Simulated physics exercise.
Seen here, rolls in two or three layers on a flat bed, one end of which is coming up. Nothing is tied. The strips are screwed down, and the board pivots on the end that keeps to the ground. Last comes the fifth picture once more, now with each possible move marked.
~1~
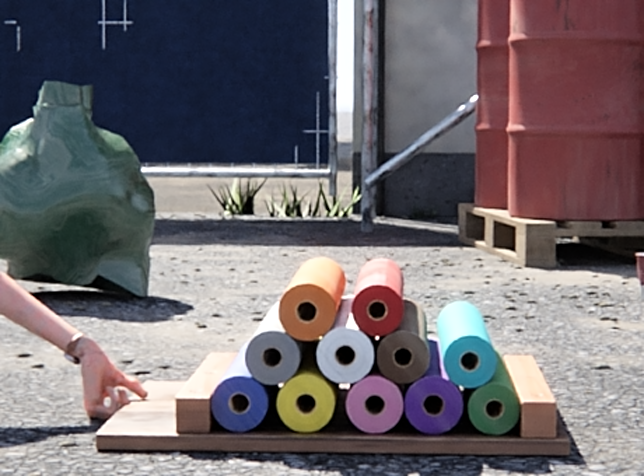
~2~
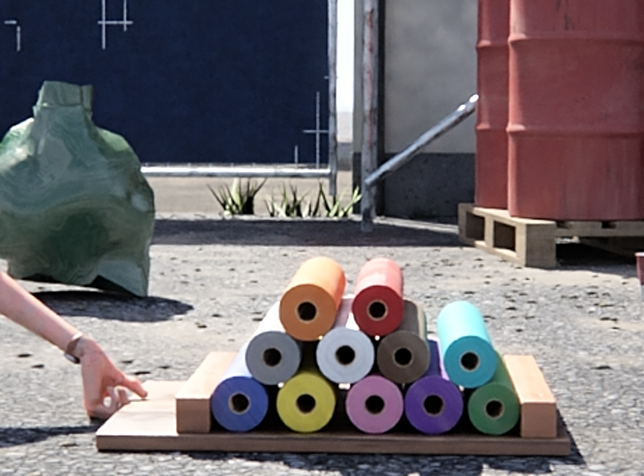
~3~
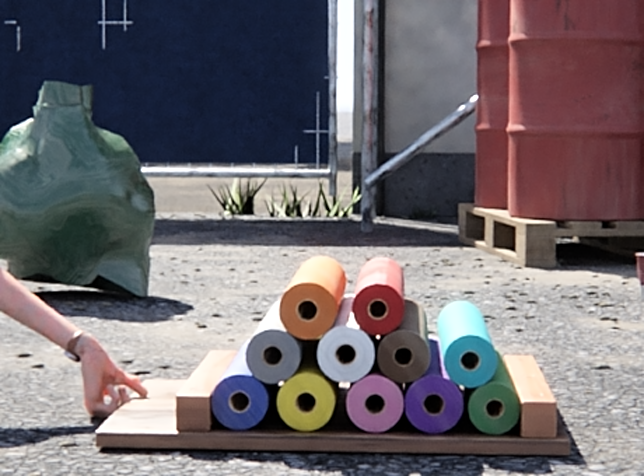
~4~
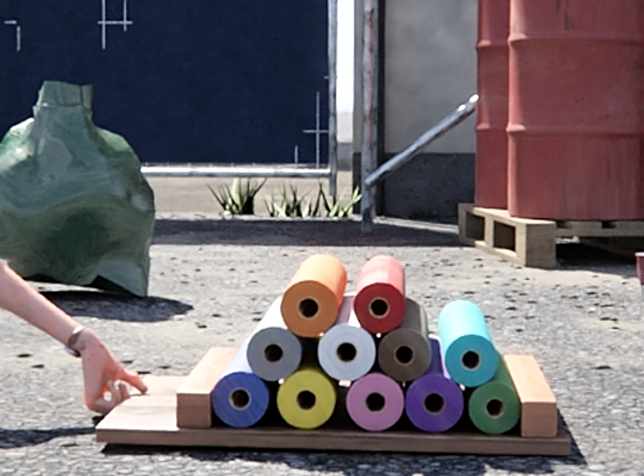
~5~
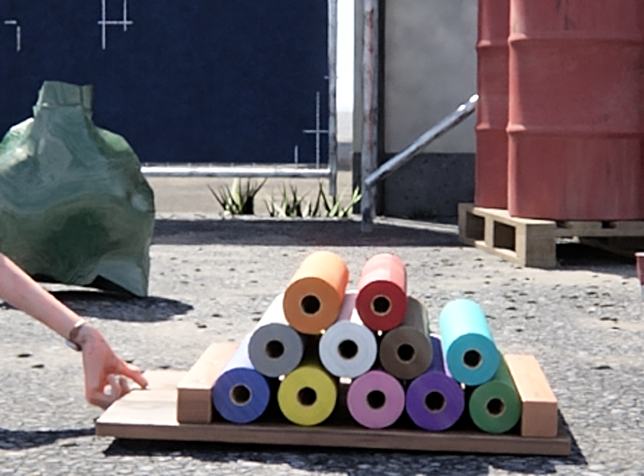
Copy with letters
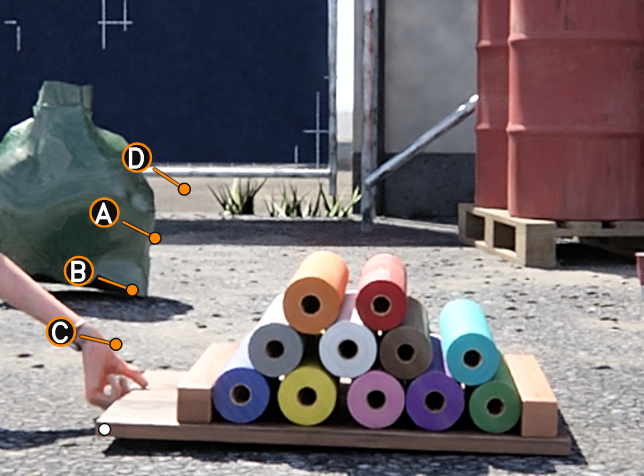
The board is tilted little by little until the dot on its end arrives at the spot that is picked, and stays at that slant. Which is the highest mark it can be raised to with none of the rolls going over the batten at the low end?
The answer is mark B.
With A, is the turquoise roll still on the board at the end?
No.
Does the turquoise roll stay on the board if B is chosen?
Yes, with B.
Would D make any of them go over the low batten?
Yes.
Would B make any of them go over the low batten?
No, at B.
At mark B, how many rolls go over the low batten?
With B, none.
On the marked copy, A at (155, 238); B at (132, 290); C at (116, 344); D at (185, 189); the white dot at (104, 429).
Following B. Soon after the start, board at 14°.
Later, board at 19°.
In the end, board at 19°, none over the low batten.
As for the rest, A one over the low batten (turquoise); C none over the low batten; D six over the low batten.
